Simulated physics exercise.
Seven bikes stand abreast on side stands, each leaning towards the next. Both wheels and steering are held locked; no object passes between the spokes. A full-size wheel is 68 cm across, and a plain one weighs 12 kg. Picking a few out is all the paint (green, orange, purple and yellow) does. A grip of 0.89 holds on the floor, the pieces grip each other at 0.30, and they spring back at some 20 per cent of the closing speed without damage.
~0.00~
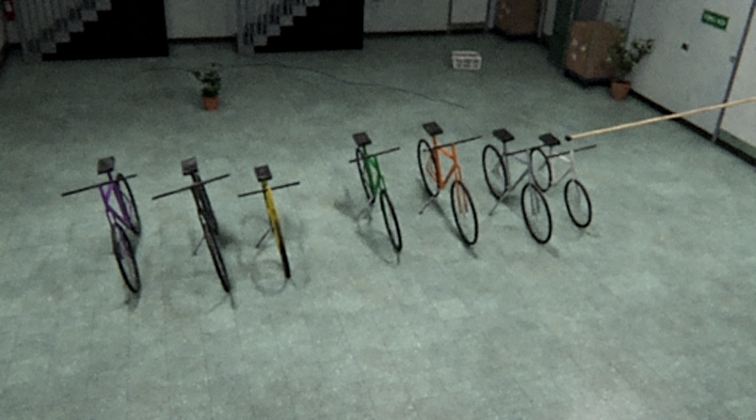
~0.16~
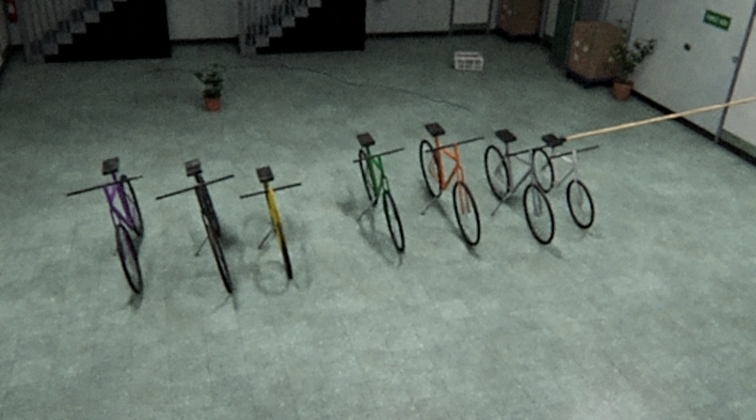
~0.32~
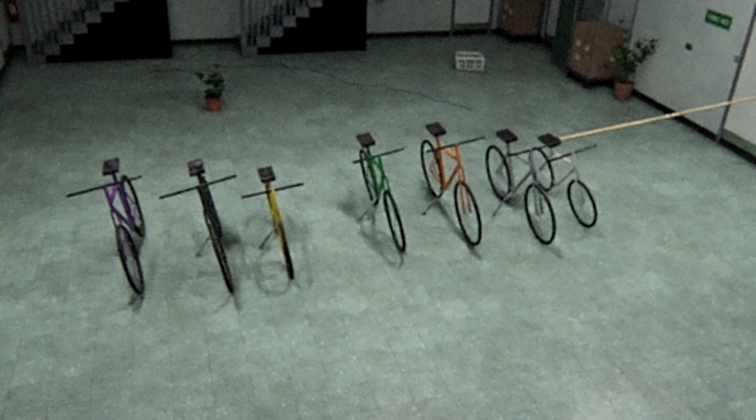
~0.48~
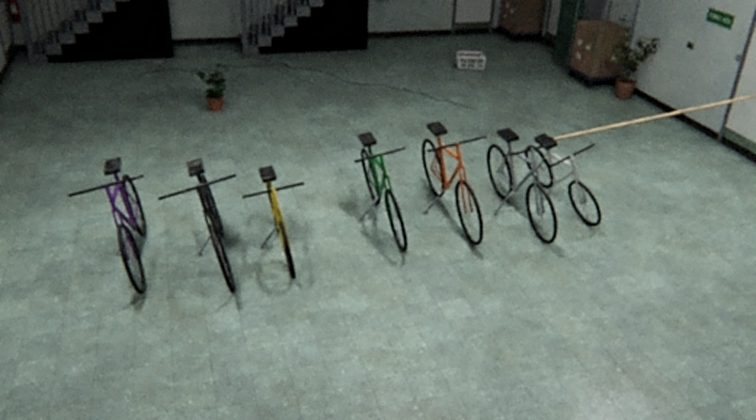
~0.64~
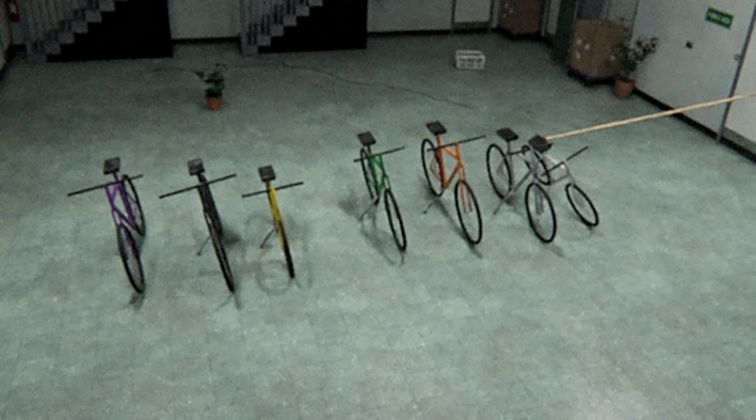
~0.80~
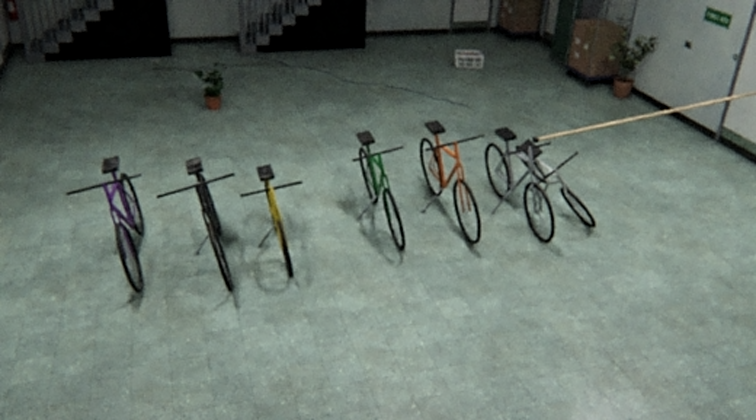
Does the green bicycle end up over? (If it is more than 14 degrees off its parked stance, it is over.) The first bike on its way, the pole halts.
I'd say it goes.
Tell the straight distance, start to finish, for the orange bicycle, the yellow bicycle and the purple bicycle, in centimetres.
Distances in cm - orange: 70; yellow: 0; purple: 0.
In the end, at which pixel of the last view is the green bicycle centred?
Near (323, 207).
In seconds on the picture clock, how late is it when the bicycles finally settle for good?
Around 3.0 s.
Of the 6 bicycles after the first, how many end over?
3.
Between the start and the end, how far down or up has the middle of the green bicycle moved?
25 cm lower.
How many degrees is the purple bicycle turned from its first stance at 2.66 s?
I'd estimate close to 0°.
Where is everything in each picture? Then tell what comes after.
In the first frame (we follow the side turned to the camera), pole end (570, 139) 12 cm from the first bicycle; green bicycle (396, 219); purple bicycle (117, 258); orange bicycle (475, 210); no other piece has moved.
In the second frame, pole end (565, 141) 24 mm from the first bicycle; green bicycle (399, 219).
In the third frame, pole end pushing; green bicycle (400, 219); no other piece has moved.
In the fourth frame, pole end pushing; green bicycle (401, 218); no other piece has moved.
In the fifth frame, pole end pushing; green bicycle (400, 218); no other piece has moved.
In the sixth frame, pole end (537, 141) stopped; green bicycle (399, 217); purple bicycle (121, 258); yellow bicycle (286, 248); no other piece has moved.
Around 1.26 s, 1 of the 6 other bicycles over; green bicycle unmoved.
Around 1.76 s, 2 of the 6 other bicycles over; green bicycle unmoved; orange bicycle tipped 18°.
Around 2.24 s, 3 of the 6 other bicycles over; green bicycle tipped 19°; orange bicycle tipped 54°.
Around 2.66 s, 3 of the 6 other bicycles over; green bicycle tipped 72°; orange bicycle tipped 73°.
Finally (3.3 s), 3 of the 6 other bicycles over; green bicycle lying flat; orange bicycle lying flat; purple bicycle unmoved. Three left standing. Seen by the last camera, middles, green bicycle near (323, 207), orange bicycle near (384, 193).
